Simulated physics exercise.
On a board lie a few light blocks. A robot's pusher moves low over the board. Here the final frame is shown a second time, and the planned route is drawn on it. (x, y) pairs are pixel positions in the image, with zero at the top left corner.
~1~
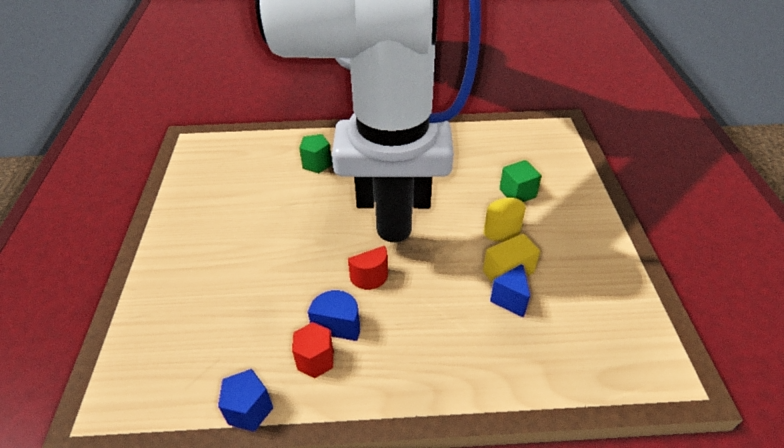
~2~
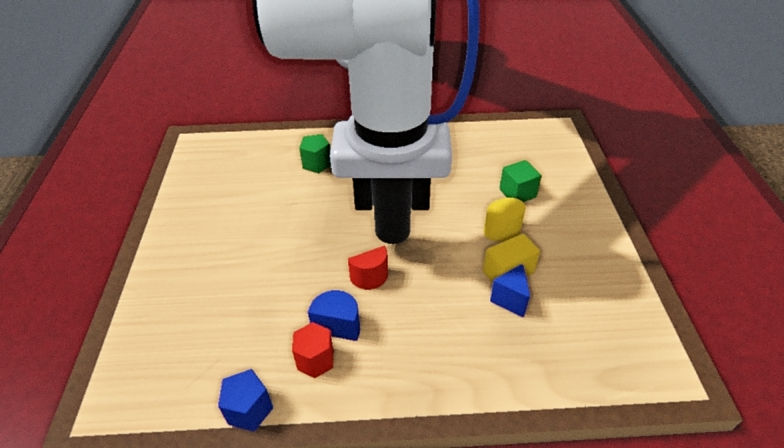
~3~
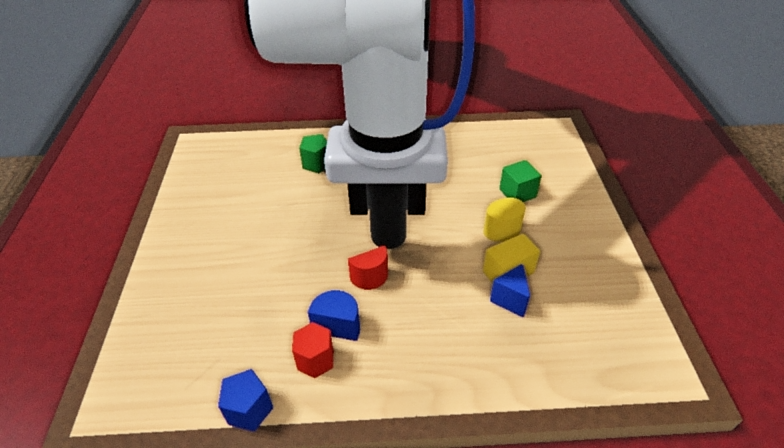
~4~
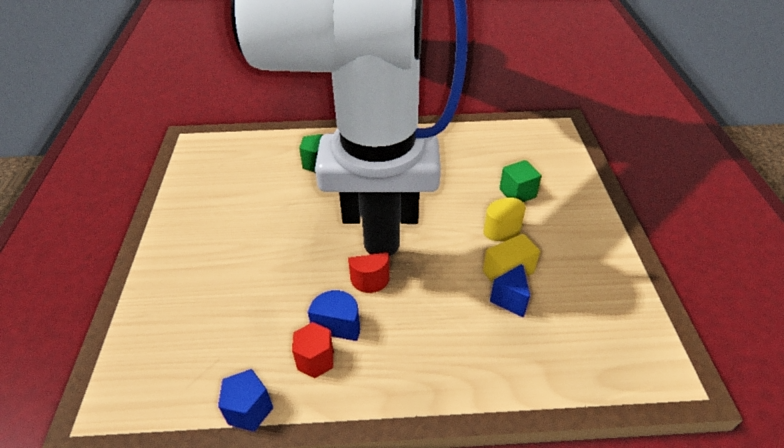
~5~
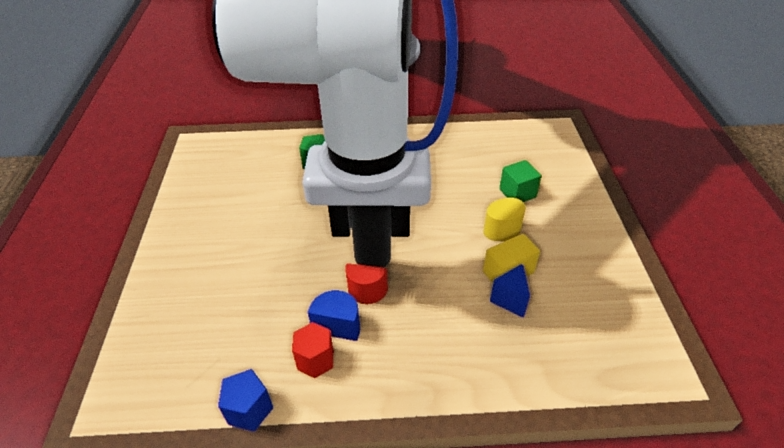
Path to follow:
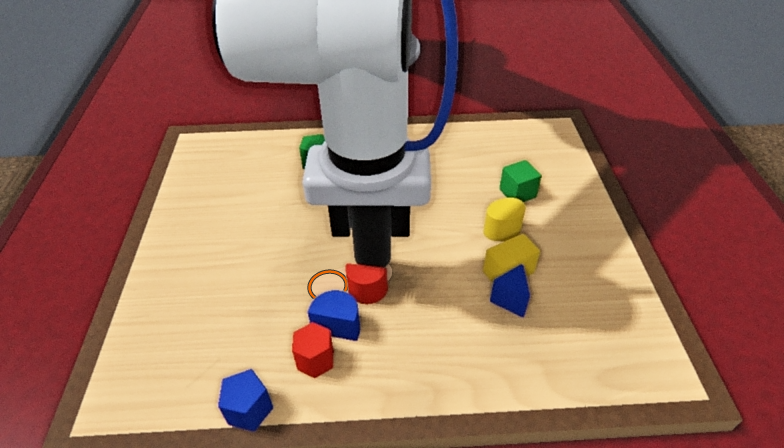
A white robot arm with a black pusher reaches down over a pale wooden board with a dark rim on a red surface, seen from above and in front by a still camera. Red and blue blocks lie left of centre and nearer the viewer, yellow, blue and green ones to the right, another green behind. The pusher creeps forward and slightly left, then nudges the red half-round block a little toward the viewer.
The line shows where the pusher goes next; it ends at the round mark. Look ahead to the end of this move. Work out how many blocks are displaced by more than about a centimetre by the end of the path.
Going by the path, one block will move.
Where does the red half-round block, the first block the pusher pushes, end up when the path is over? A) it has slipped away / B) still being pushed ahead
Correct choice: A.
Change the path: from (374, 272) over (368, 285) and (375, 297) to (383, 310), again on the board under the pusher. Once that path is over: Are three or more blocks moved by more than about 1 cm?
My answer is no.
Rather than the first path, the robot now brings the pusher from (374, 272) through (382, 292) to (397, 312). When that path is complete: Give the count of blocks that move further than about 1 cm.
Moved: Just one.
The line goes from (374, 272) via (359, 277) and (344, 282), ending at (328, 286).
On the path given first. Halfway along, pusher at (349, 266); red half-round block at (355, 281), turned 30° anticlockwise.
At the end, pusher at (326, 272); blue half-round block unmoved; red half-round block at (355, 281), turned 30° anticlockwise.
